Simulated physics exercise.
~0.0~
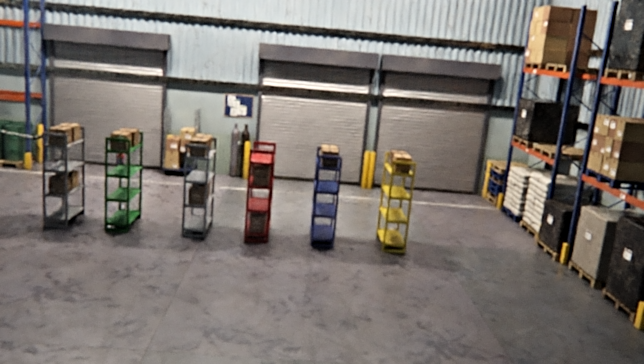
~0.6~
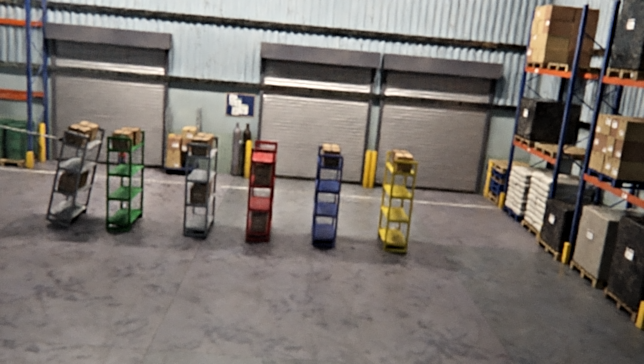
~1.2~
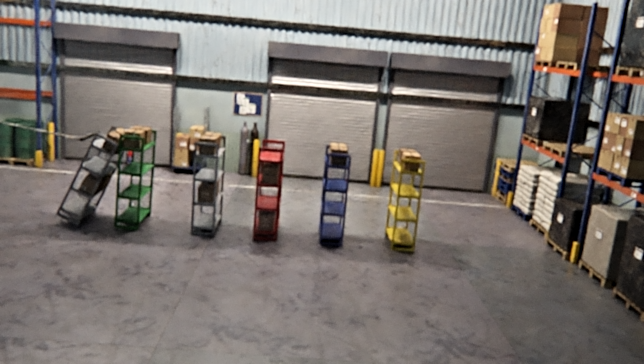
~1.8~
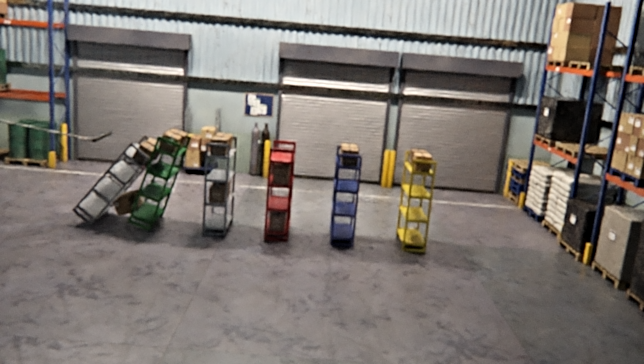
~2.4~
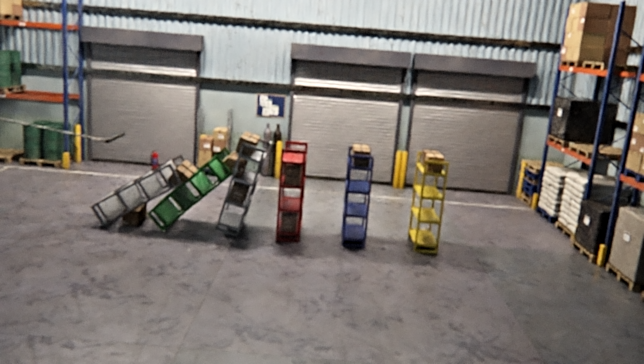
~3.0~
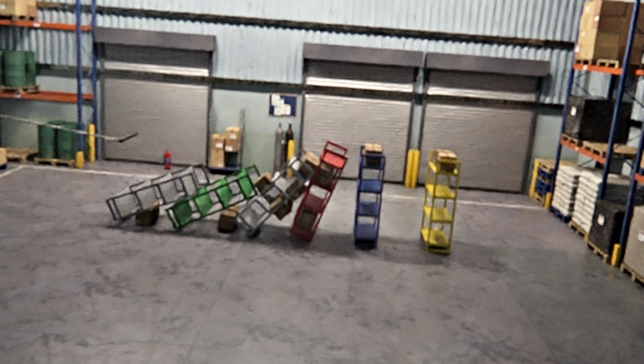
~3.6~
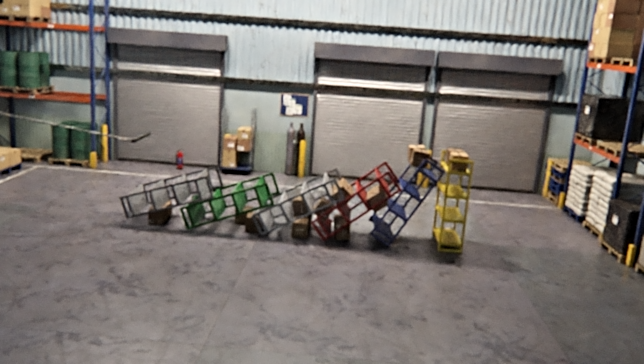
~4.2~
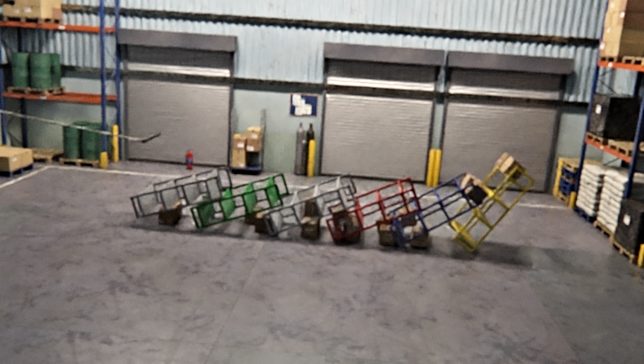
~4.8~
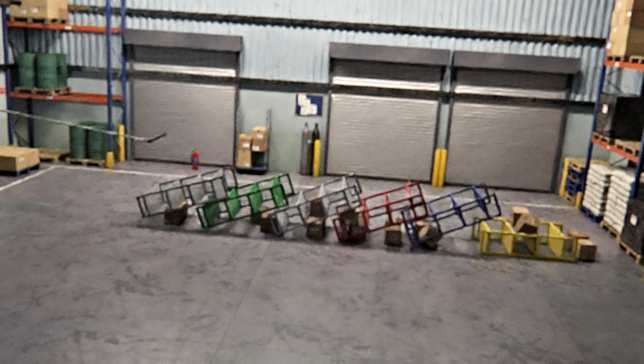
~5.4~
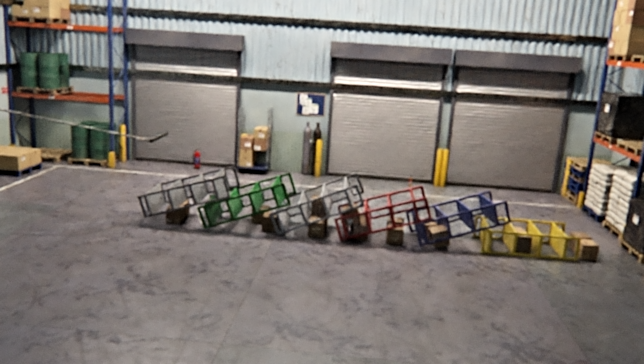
Six tall, open shelf racks stand in a spaced row across a grey warehouse floor, seen from slightly above, with roller shutters behind and loaded pallet shelving at the sides. From the left they are grey, green, grey, red, blue and yellow, holding brown cartons. The leftmost grey rack tips right into the green one, which leans into the next grey rack. The red and blue racks topple in turn, spilling cartons, as the view drifts left. Finally the yellow rack falls flat, while the other five rest steeply slanted in an overlapping line among scattered cartons.
